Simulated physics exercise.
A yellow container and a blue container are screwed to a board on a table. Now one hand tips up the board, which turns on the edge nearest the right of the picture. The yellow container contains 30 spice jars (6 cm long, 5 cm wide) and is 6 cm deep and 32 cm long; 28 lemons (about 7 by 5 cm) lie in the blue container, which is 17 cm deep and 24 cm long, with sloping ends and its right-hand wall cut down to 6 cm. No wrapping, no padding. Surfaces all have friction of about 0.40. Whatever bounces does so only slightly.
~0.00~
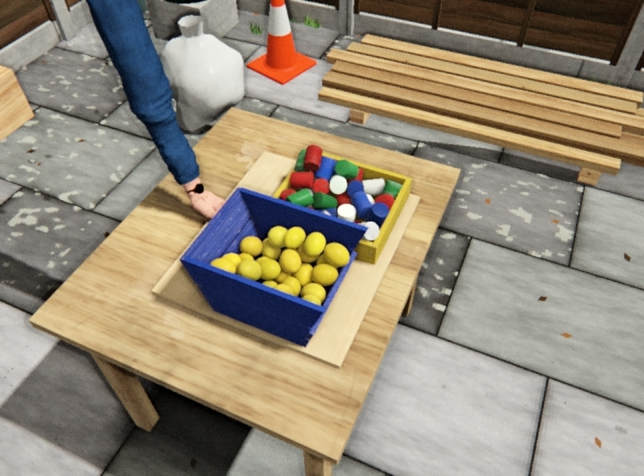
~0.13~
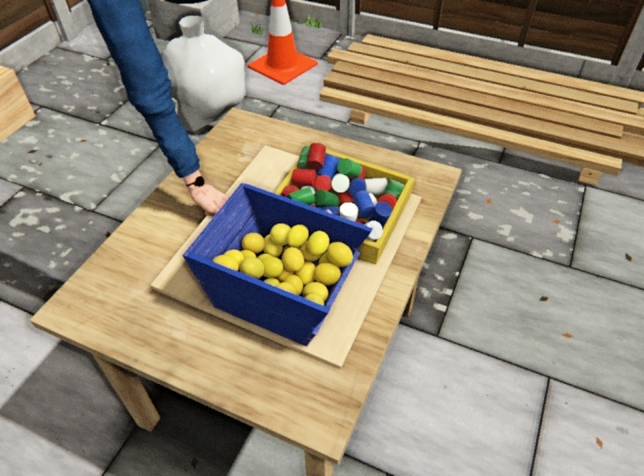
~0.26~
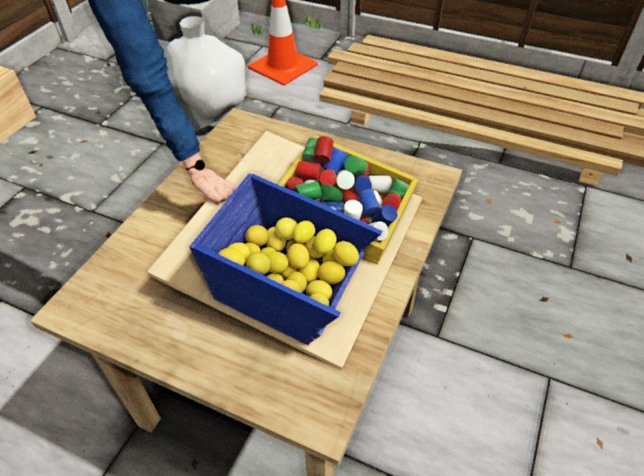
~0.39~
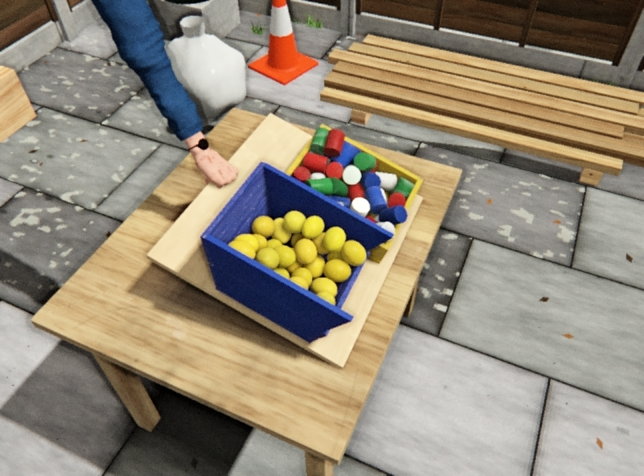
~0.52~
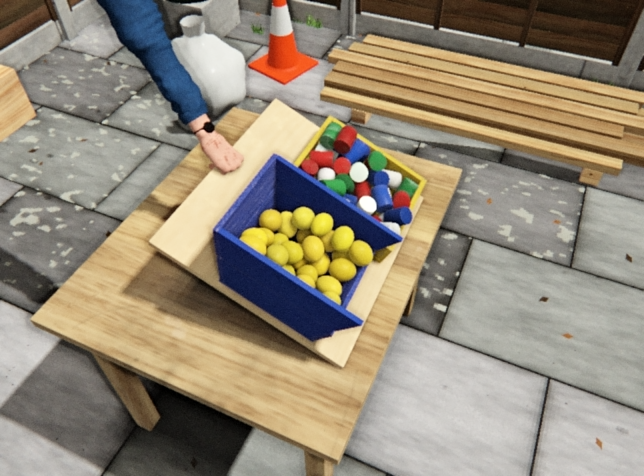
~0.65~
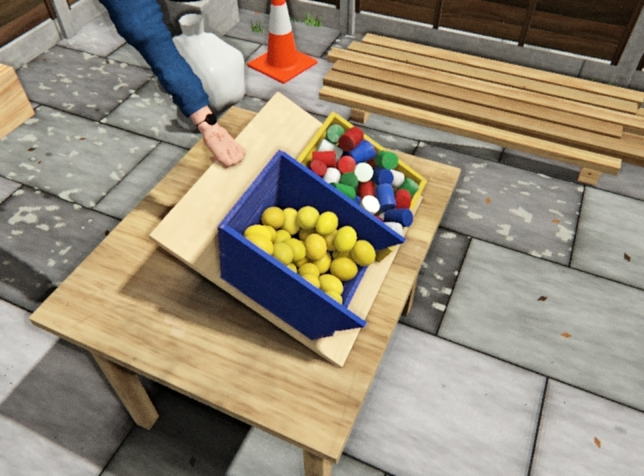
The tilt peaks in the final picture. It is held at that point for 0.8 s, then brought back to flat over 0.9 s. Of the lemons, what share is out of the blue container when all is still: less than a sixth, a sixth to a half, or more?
Spillage: Low, beneath a sixth.
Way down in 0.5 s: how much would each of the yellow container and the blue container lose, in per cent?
In that case yellow container 10 %, blue container 0 %.
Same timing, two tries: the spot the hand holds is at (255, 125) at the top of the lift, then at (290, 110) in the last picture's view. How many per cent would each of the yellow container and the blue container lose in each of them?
Loss per try - yellow container 30 / 50 percent, blue container 20 / 50 percent.
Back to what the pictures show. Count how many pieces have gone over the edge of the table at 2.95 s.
Around 6.
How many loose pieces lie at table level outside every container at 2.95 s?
Near 2, give or take.
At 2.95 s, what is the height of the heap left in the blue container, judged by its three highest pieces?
That is close to 13 centimetres.
After 1.02 s, tilt 27°; 0 of 30 out of the yellow container and 0 of 28 out of the blue container.
After 1.48 s, tilt 27°; 2 of 30 out of the yellow container and 0 of 28 out of the blue container.
After 2.12 s, tilt 4°; 6 of 30 out of the yellow container and 2 of 28 out of the blue container.
When it is over (at 2.95 s), 6 of 30 out of the yellow container and 2 of 28 out of the blue container. Asked share, 2 of 28, 7 per cent.
